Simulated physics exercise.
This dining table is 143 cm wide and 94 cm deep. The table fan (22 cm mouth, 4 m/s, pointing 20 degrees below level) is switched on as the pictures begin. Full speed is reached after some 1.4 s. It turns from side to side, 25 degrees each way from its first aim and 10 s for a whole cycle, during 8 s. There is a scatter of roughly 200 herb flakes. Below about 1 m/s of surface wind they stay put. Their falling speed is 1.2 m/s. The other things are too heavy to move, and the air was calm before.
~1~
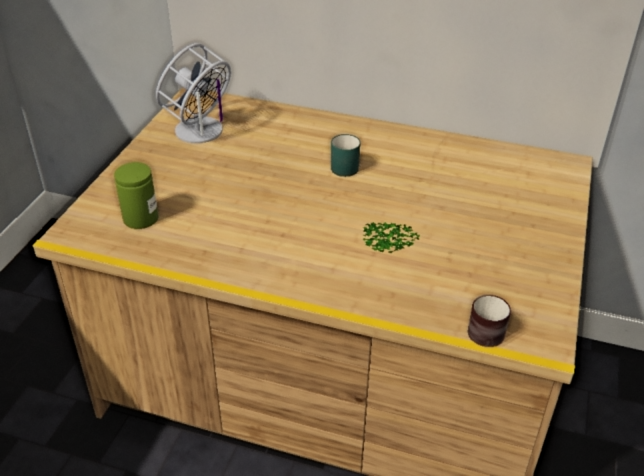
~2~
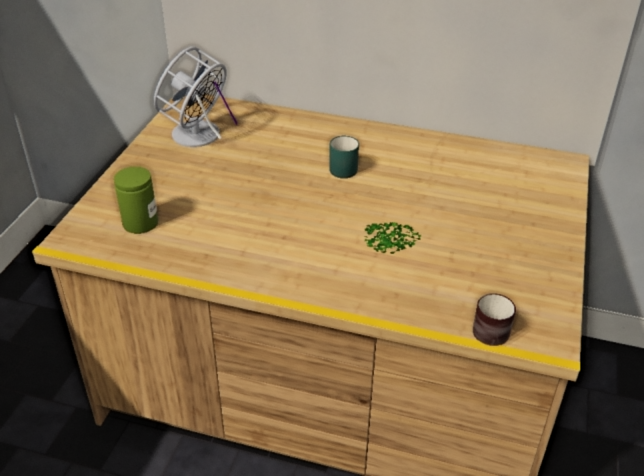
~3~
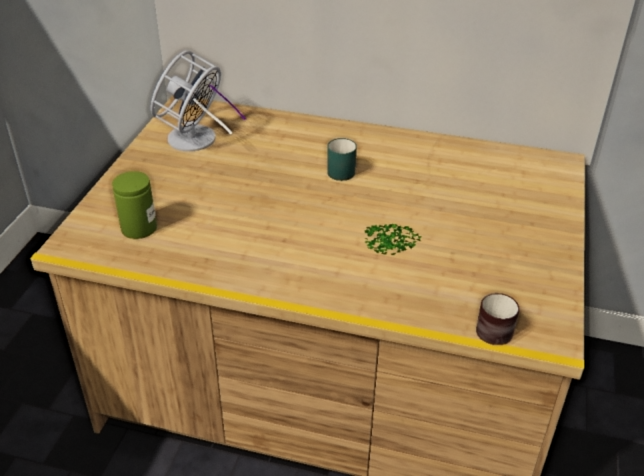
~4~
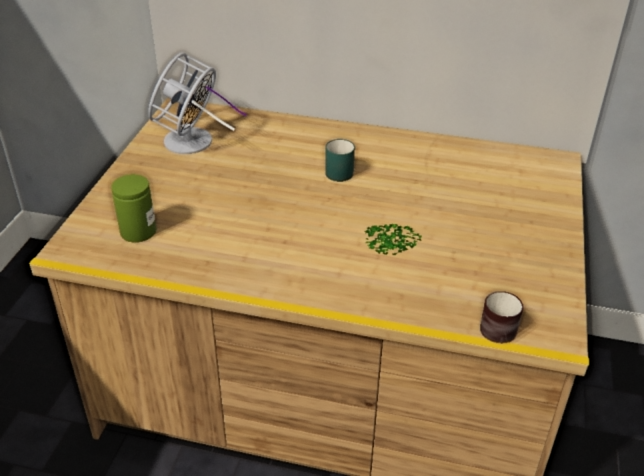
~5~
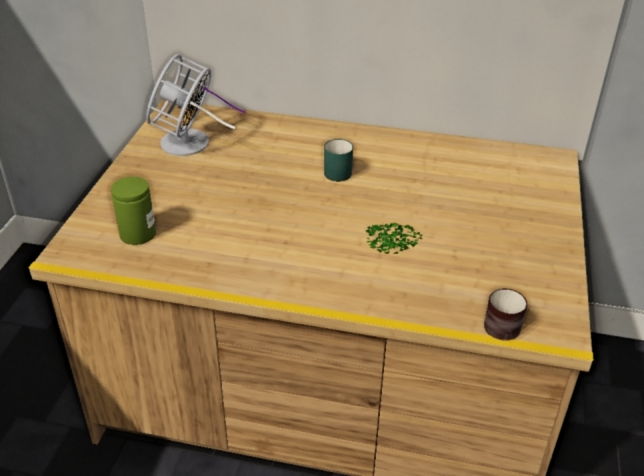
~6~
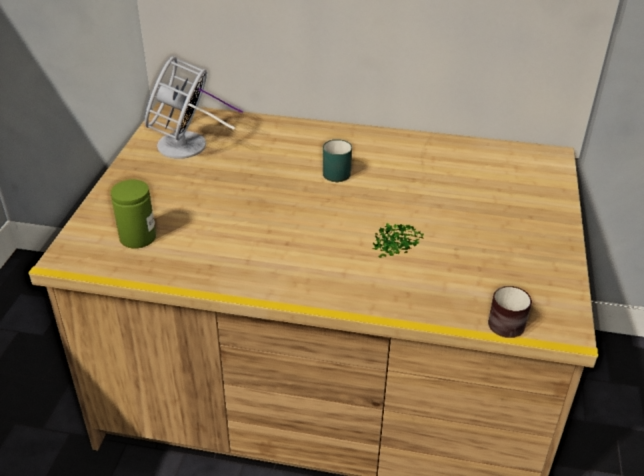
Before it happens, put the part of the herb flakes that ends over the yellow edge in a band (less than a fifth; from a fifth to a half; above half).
The share over the yellow edge is between a fifth and a half.
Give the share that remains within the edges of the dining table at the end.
Some 0 per cent.
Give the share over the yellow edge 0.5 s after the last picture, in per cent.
About 25 %.
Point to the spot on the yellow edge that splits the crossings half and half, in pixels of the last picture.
Around (483, 340).
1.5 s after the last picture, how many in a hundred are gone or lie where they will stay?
Near 100 %.
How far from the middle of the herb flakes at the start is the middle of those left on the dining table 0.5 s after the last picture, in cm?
About 35 cm.
Then, 0.5 s after the last picture the count stands so, 24 % are over the yellow edge; the middle of those left on the top is near (502, 297).
Then, 1.5 s after the last picture the count stands so, 30 % are over the yellow edge.
Then, 3.3 s after the last picture the count stands so, 30 % are over the yellow edge.
Then, 6.9 s after the last picture, at the end, 32 % are over the yellow edge.
